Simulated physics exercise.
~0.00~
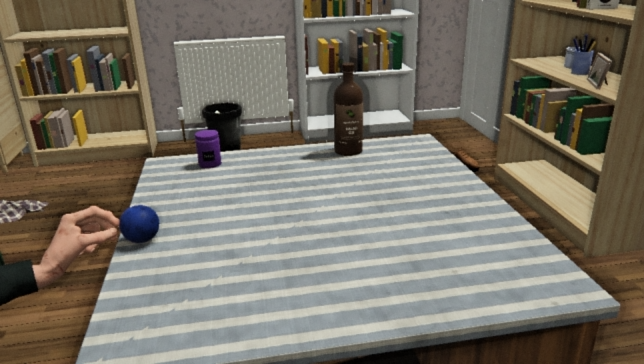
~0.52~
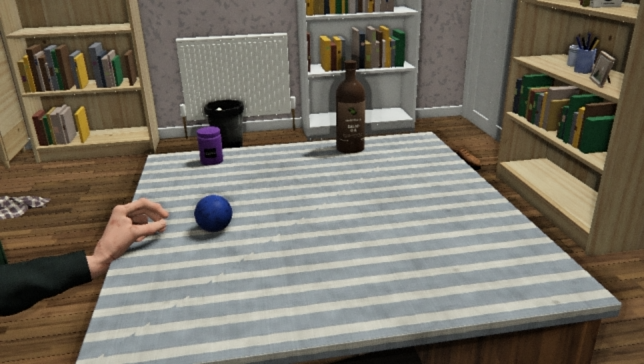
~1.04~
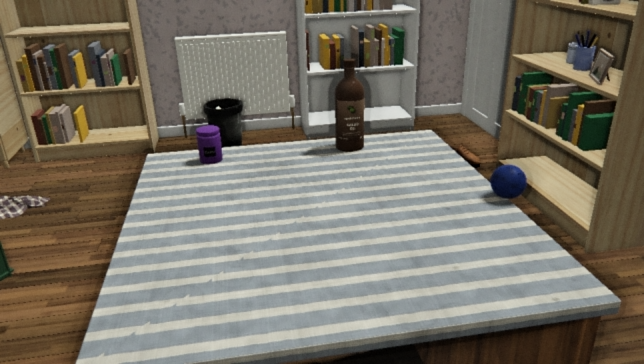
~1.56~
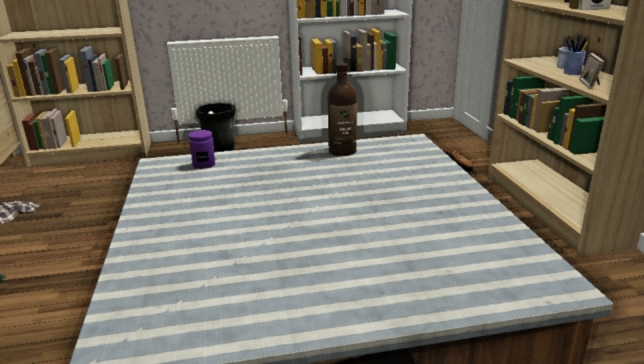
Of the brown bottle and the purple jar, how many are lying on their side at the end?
None of them are lying down. Both the brown bottle and the purple jar are still standing upright on the table.
